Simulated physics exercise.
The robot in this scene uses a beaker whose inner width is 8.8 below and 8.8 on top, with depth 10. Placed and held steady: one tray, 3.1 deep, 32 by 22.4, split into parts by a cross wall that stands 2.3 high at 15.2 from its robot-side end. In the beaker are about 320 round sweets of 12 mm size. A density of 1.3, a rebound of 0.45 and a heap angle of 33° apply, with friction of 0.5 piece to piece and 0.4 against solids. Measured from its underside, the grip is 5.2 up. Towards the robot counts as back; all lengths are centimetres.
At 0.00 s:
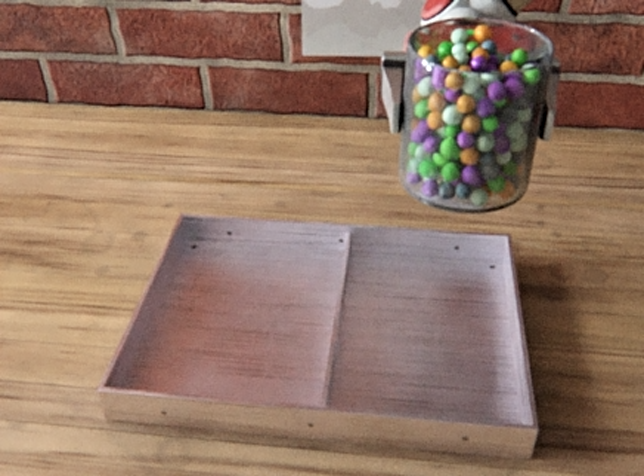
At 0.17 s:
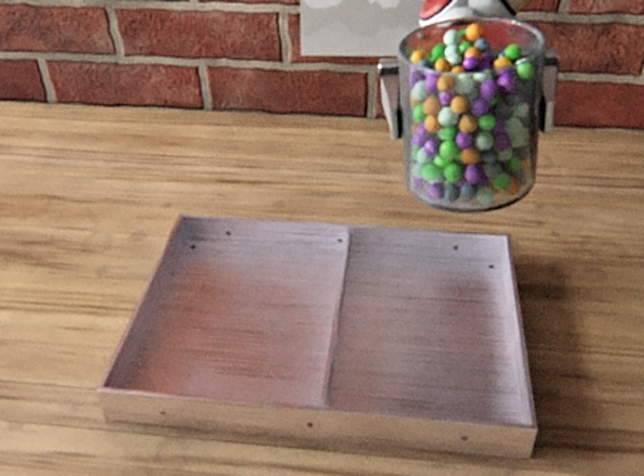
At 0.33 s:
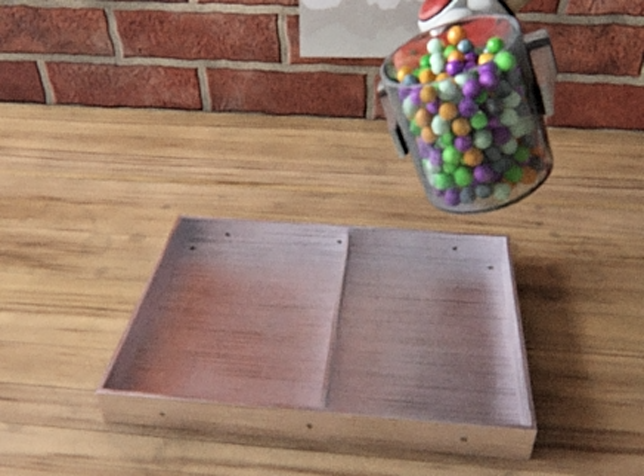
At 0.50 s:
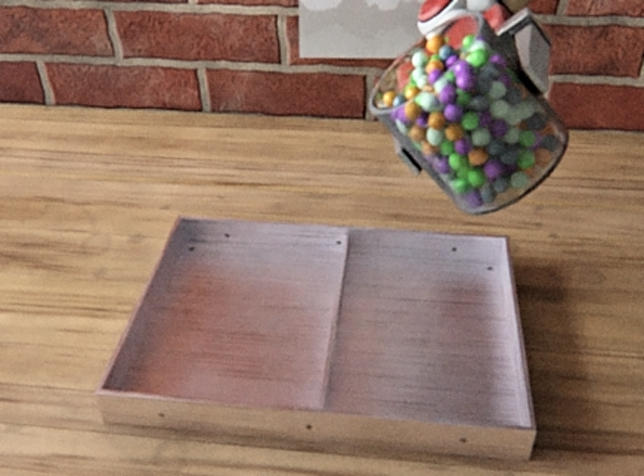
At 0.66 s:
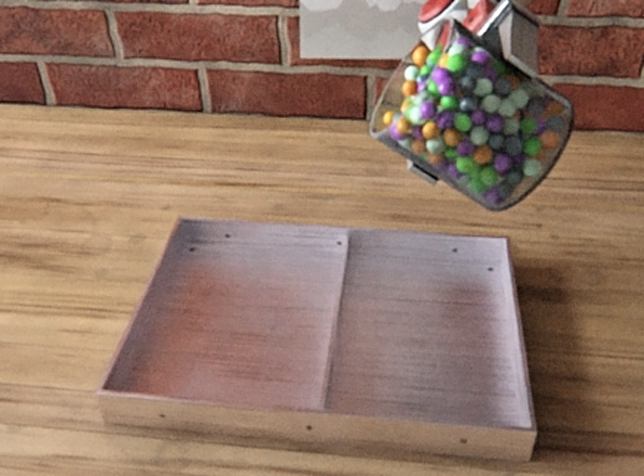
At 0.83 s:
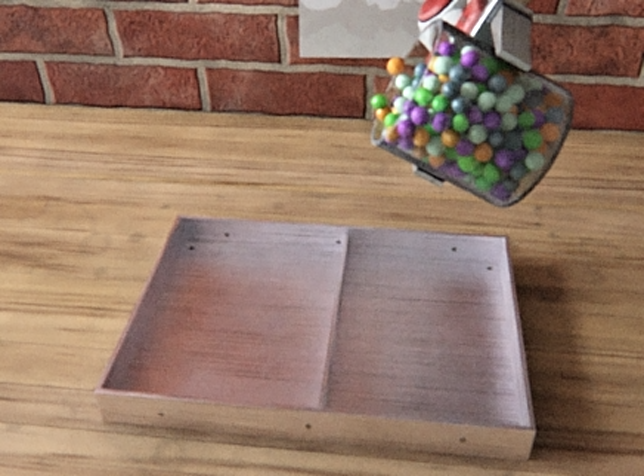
A clear beaker packed with small round sweets in orange, green, purple and pale mint, held from above by a red and white gripper, hangs over a wooden table before a red brick wall, seen from slightly above. Below it sits a shallow pale tray with two compartments. The gripper tilts the beaker steeply leftward, the sweets shifting toward its rim, while tray and camera stay still.
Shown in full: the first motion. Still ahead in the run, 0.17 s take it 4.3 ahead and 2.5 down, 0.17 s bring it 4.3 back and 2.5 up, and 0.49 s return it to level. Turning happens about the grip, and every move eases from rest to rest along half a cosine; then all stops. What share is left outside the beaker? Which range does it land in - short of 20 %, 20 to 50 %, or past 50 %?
It lands short of 20 %.
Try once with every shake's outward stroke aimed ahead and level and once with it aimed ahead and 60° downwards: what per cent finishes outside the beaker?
Try one gives about 15 in a hundred, try two about 0 in a hundred.
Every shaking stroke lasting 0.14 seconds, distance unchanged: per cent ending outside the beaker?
In that case around 15 per cent.
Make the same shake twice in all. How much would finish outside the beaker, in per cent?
About 15 %.
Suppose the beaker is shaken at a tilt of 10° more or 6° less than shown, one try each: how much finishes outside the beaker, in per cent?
I'd say close to 20 and 10 per cent, in that order.
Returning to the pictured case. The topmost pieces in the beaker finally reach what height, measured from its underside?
10.5 cm.
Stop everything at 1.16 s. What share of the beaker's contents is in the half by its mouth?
About 45 percent.
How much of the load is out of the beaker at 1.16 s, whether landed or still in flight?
Share gone by then: Close to 5 %.
After 1.16 s, tilted 63° forward, highest piece 25 above the table; 294 in the beaker, 2 in the far-side part, 20 in flight or on a rim.
After 1.49 s, tilted 16° forward, highest piece 27 above the table; 289 in the beaker, 16 in the far-side part, 11 in the robot-side part.
After 1.86 s, level, highest piece 27 above the table; 289 in the beaker, 16 in the far-side part, 11 in the robot-side part.
After 2.91 s, level, highest piece 27 above the table; 289 in the beaker, 16 in the far-side part, 11 in the robot-side part.
At rest, 289 in the beaker, 16 in the far-side part, 11 in the robot-side part. That is 9 % outside the beaker.
